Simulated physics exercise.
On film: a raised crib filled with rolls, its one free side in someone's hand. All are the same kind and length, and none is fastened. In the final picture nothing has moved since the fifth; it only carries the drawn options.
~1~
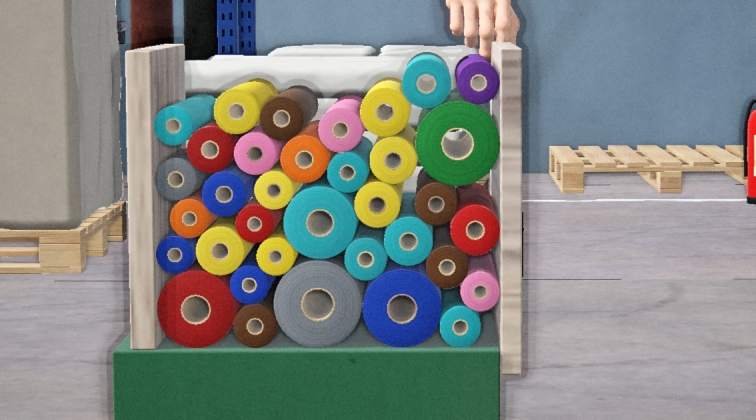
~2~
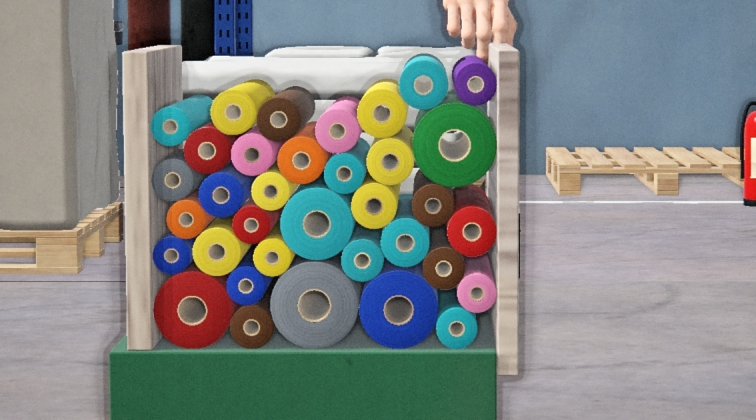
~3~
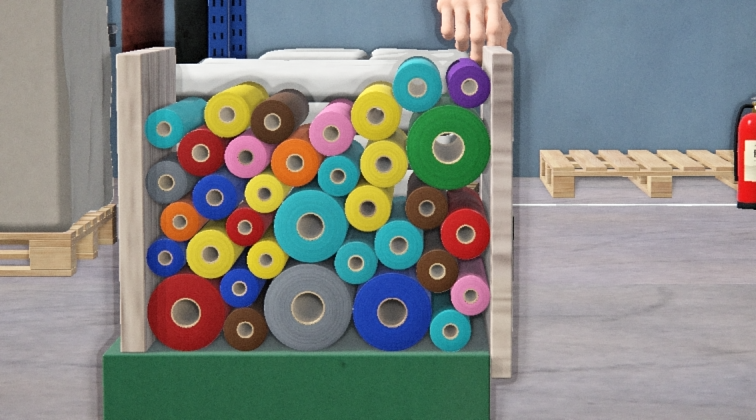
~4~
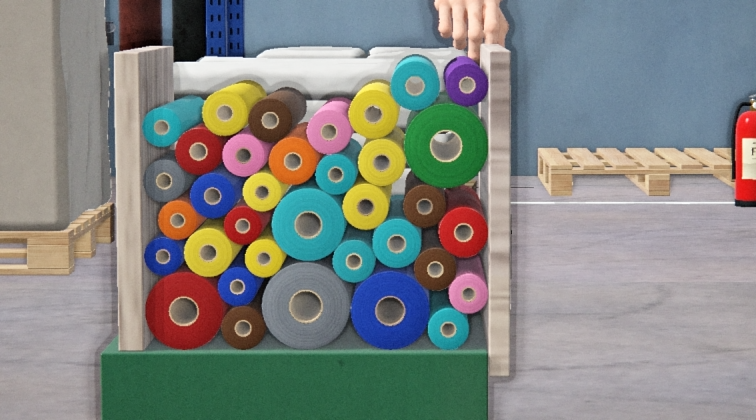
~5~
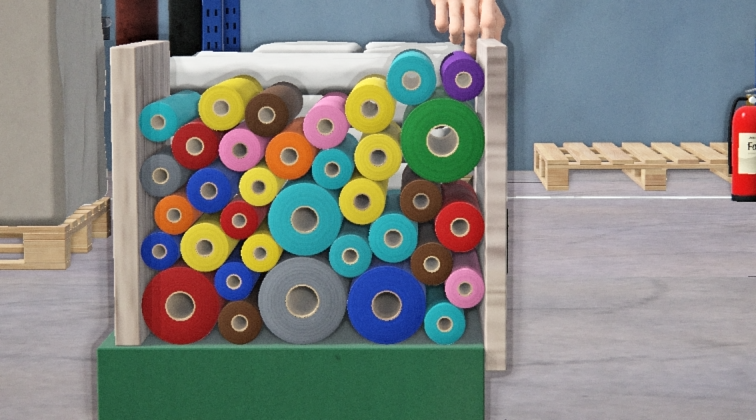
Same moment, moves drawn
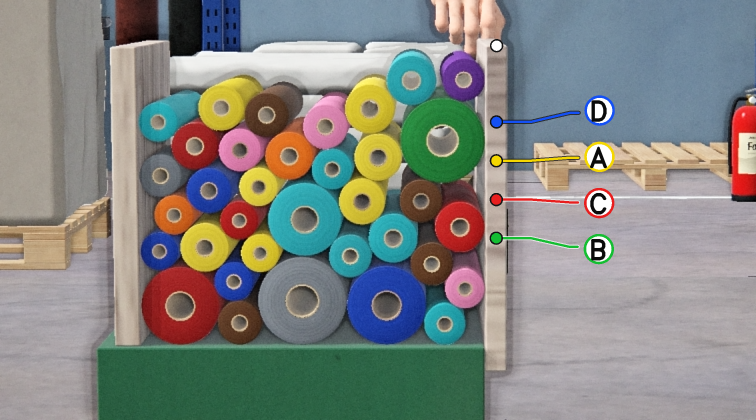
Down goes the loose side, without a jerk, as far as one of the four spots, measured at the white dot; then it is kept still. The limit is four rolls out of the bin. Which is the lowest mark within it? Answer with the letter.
At most to B.
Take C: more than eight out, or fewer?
At C, fewer than eight.
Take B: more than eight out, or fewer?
Fewer than eight.
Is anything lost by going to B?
At B: Yes.
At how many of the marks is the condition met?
Four of the four.
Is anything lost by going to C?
Yes, at C.
On the copy, A at (496, 161); B at (496, 238); C at (496, 199); D at (497, 122); the white dot at (497, 46).
On B. First, top of the board (485, 130).
Then, top of the board (485, 226).
Finally, top of the board (485, 237), two out over the board.
By contrast, A one out over the board; C two out over the board; D one out over the board.
